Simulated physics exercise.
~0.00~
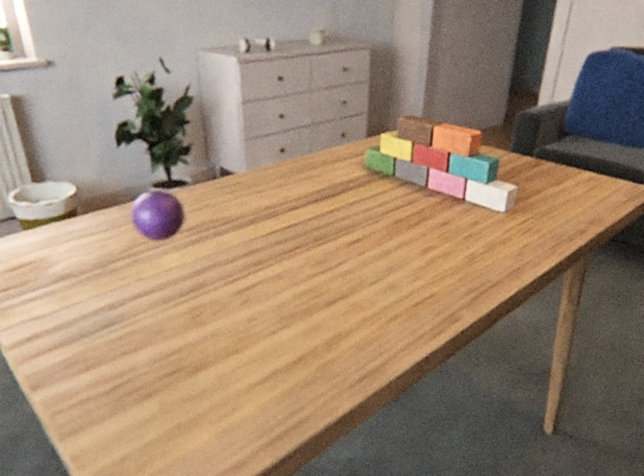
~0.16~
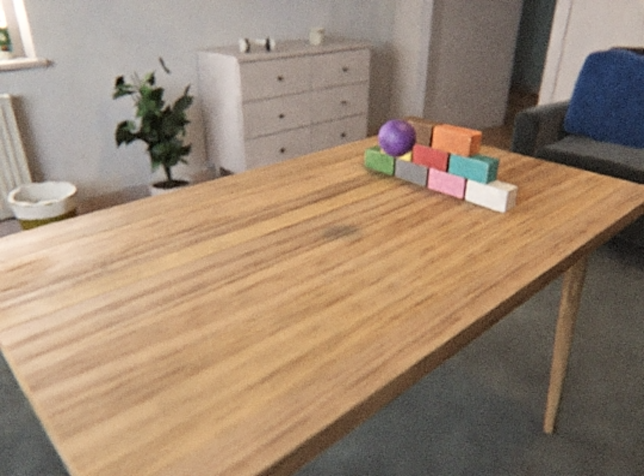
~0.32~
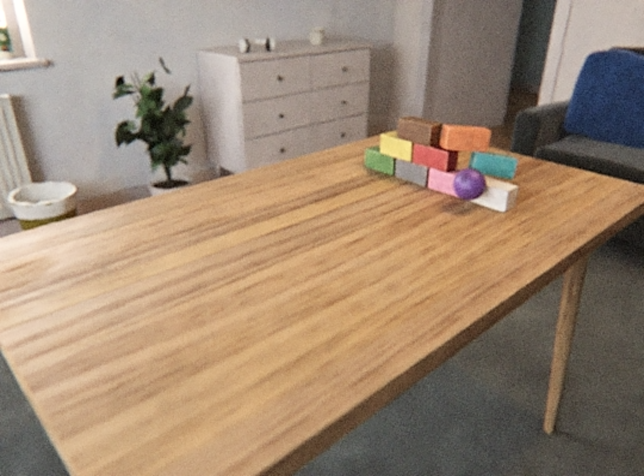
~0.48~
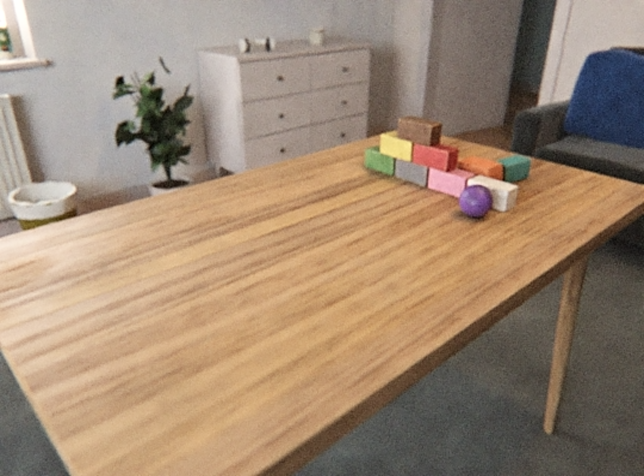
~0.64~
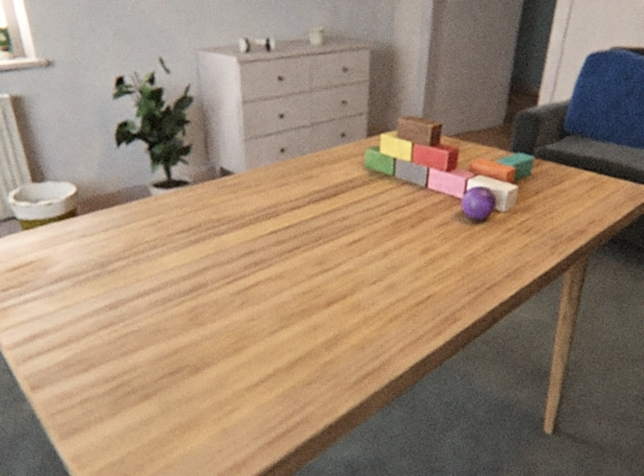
A purple ball flies in over the left side of a wooden table, seen from slightly above in a room with a plant, a pale chest of drawers and a blue-backed seat. Toward the far right stands a small stepped pile of coloured blocks, with brown and orange on top. The ball crosses to the pile and drops toward its right front, while the orange and turquoise blocks shift right and tilt. Both come down behind the white block, and the ball settles on the table in front of it. The orange block ends on its side beside the turquoise one, the others still stacked.
